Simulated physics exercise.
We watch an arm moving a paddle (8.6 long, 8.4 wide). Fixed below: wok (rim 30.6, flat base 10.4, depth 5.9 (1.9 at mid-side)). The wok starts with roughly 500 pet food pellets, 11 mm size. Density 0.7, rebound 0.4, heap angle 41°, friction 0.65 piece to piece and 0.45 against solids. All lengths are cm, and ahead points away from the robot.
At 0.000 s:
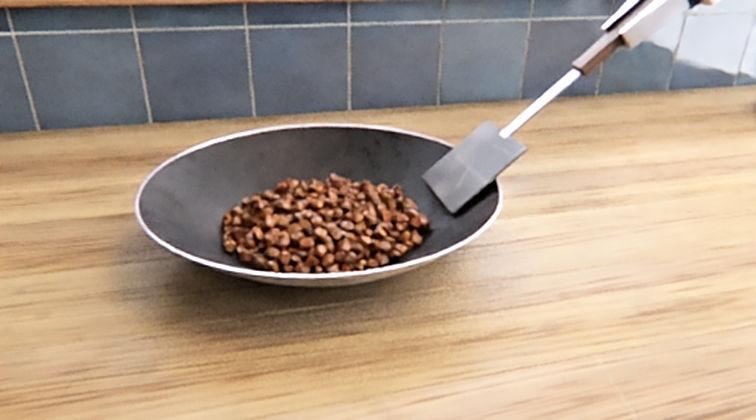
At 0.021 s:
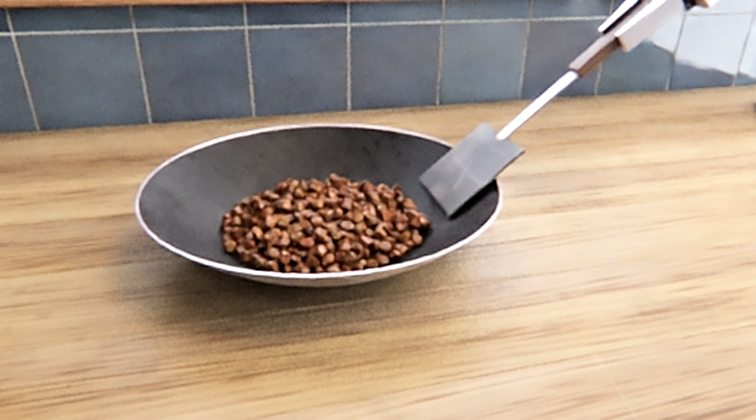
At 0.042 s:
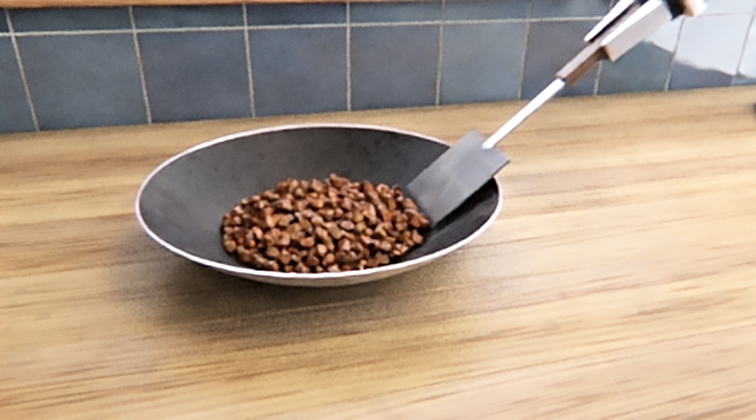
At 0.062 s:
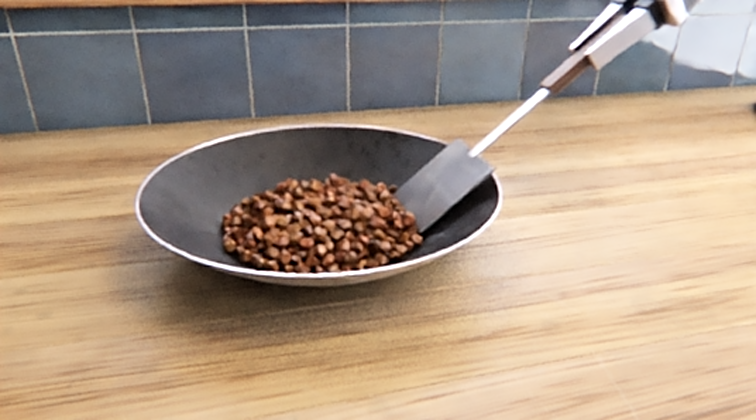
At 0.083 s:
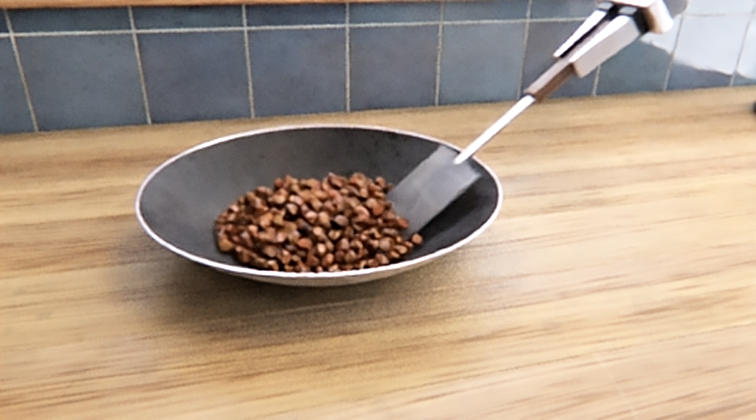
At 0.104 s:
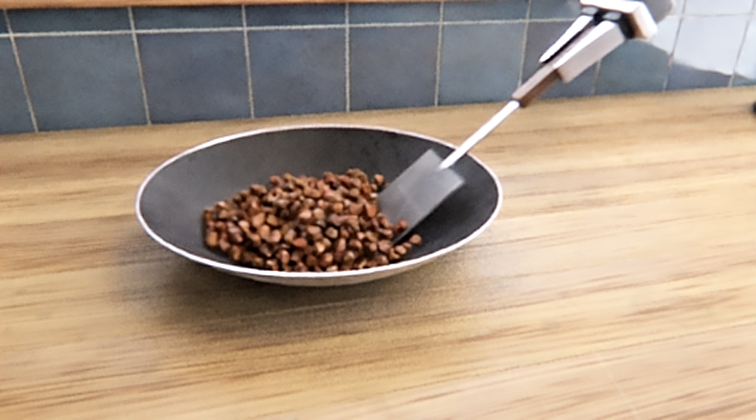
A grey paddle held by a robotic arm slides down and leftward inside a dark wok on a wooden counter, reaching the right edge of a pile of brown pellets. It then pushes into the pile, shifting the pellets left and heaping them slightly higher, while a few sit near its lower edge.
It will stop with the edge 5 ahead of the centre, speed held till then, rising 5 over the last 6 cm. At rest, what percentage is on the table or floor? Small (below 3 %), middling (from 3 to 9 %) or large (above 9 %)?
Share on the table or floor: Small (below 3 %).
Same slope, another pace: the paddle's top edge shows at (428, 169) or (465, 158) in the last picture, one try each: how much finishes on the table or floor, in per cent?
Some 5 and 0 per cent.
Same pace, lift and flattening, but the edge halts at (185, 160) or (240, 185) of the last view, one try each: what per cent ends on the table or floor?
Some 30 and 5 per cent.
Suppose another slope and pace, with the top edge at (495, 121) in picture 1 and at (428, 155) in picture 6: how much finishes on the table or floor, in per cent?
About 0 per cent.
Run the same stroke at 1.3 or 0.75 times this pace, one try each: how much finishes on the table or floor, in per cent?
Some 5 and 0 per cent.
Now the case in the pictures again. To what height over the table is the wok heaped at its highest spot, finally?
About 7.0 cm.
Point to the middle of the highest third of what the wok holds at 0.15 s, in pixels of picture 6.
At about (267, 215).
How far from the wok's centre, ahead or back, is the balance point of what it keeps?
About 5.5 cm ahead.
After 0.15 s, sloping 40°, highest piece 7 above the table; 505 in the wok.
After 0.21 s, sloping 40°, highest piece 6 above the table; 505 in the wok.
After 0.43 s, sloping 40°, highest piece 7 above the table; 504 in the wok, 1 on the table or floor.
After 1.48 s, sloping 40°, highest piece 7 above the table; 504 in the wok, 1 on the table or floor.
In the end, 504 in the wok, 1 on the table or floor. That is 0 % on the table or floor.
